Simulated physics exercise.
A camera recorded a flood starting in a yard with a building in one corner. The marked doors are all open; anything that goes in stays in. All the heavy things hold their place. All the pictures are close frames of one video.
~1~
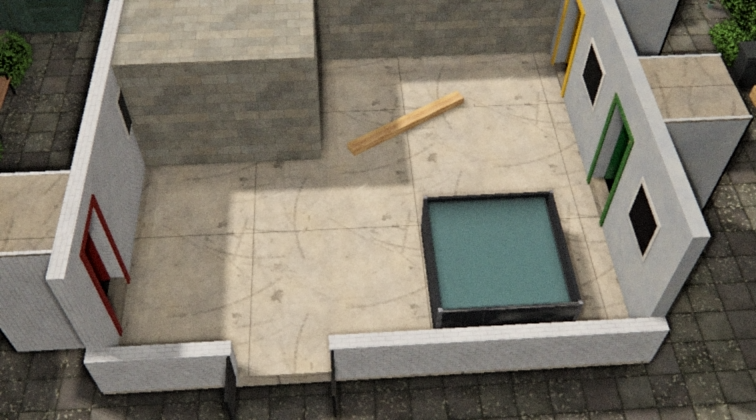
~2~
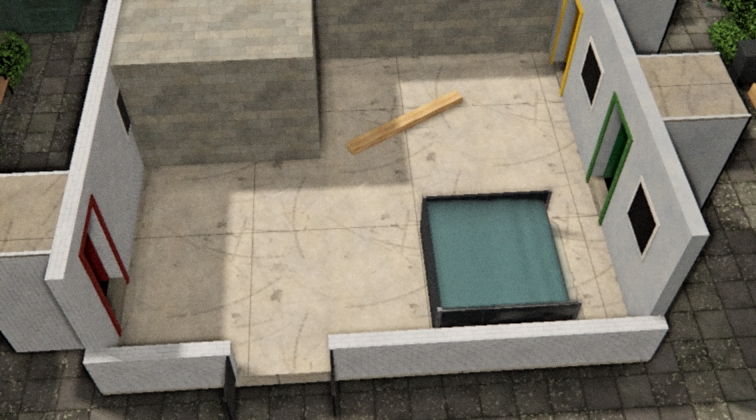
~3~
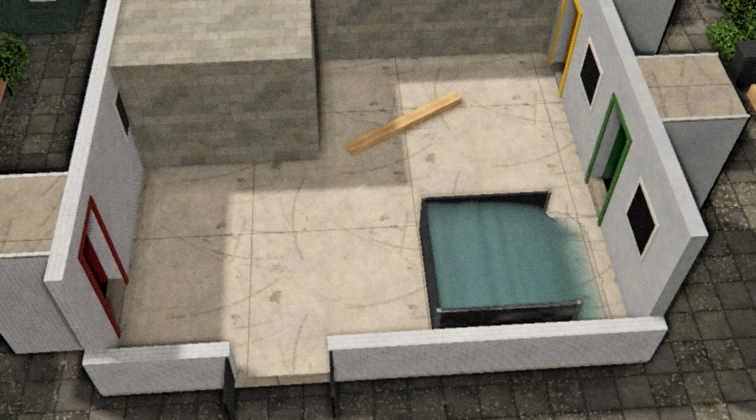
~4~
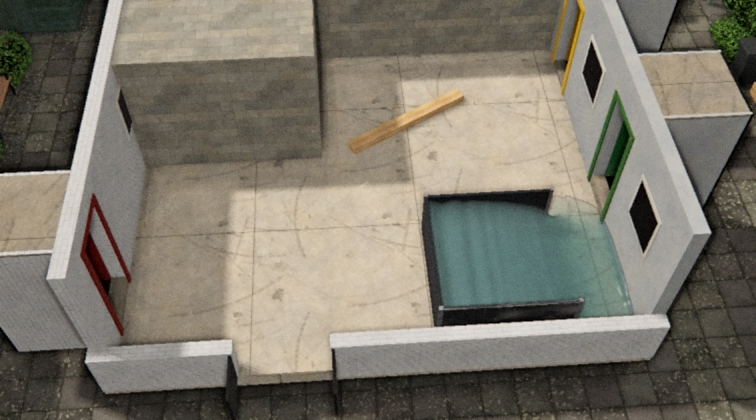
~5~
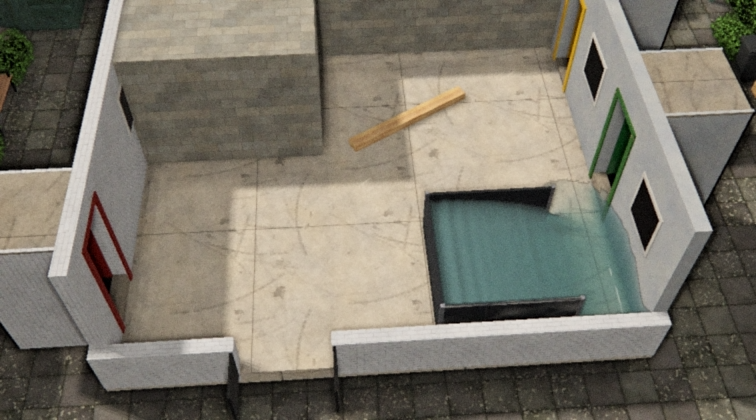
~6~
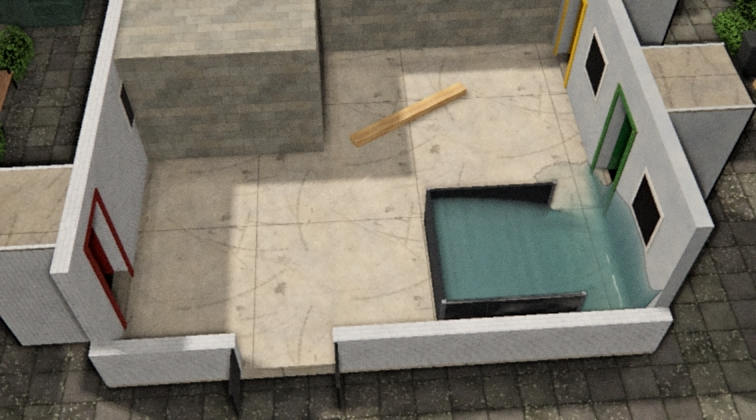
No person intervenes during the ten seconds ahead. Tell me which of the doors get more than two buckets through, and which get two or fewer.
The yellow door is swamped; the green door is swamped; the red door is not swamped.
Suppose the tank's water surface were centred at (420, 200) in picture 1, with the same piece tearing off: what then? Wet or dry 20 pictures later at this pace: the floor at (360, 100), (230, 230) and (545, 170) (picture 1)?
The three spots read left dry, left dry, swamped.
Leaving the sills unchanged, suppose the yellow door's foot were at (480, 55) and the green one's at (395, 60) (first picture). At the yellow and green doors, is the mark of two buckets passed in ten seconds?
Briefly, the yellow door comes in over while the green door comes in under.
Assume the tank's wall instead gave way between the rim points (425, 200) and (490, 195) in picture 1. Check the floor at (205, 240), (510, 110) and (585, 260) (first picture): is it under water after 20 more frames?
Taking the three spots as listed, they end up spared, inundated and spared.
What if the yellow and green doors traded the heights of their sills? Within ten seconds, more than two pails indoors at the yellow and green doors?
With the sills exchanged, the yellow door falls below the cutoff and the green door beats the cutoff.
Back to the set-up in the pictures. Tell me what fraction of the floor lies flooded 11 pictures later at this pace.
My estimate is roughly 30 percent.
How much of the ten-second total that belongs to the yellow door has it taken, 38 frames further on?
Roughly 40 percent.
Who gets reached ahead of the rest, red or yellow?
That's the yellow-painted one.
A moment on, water covers 15 % of the floor; the yellow door not reached, the green door under two buckets in, the red door not reached.
Next, water covers 30 % of the floor; the yellow door wet at the sill, nothing in, the green door over two buckets in, the red door not reached.
Then, water covers 50 % of the floor; the yellow door wet at the sill, nothing in, the green door far over two buckets in, the red door wet at the sill, nothing in.
Later, water covers 70 % of the floor; the yellow door over two buckets in, the green door far over two buckets in, the red door wet at the sill, nothing in.
In the end, water covers 95 % of the floor; the yellow door far over two buckets in, the green door far over two buckets in, the red door wet at the sill, nothing in.
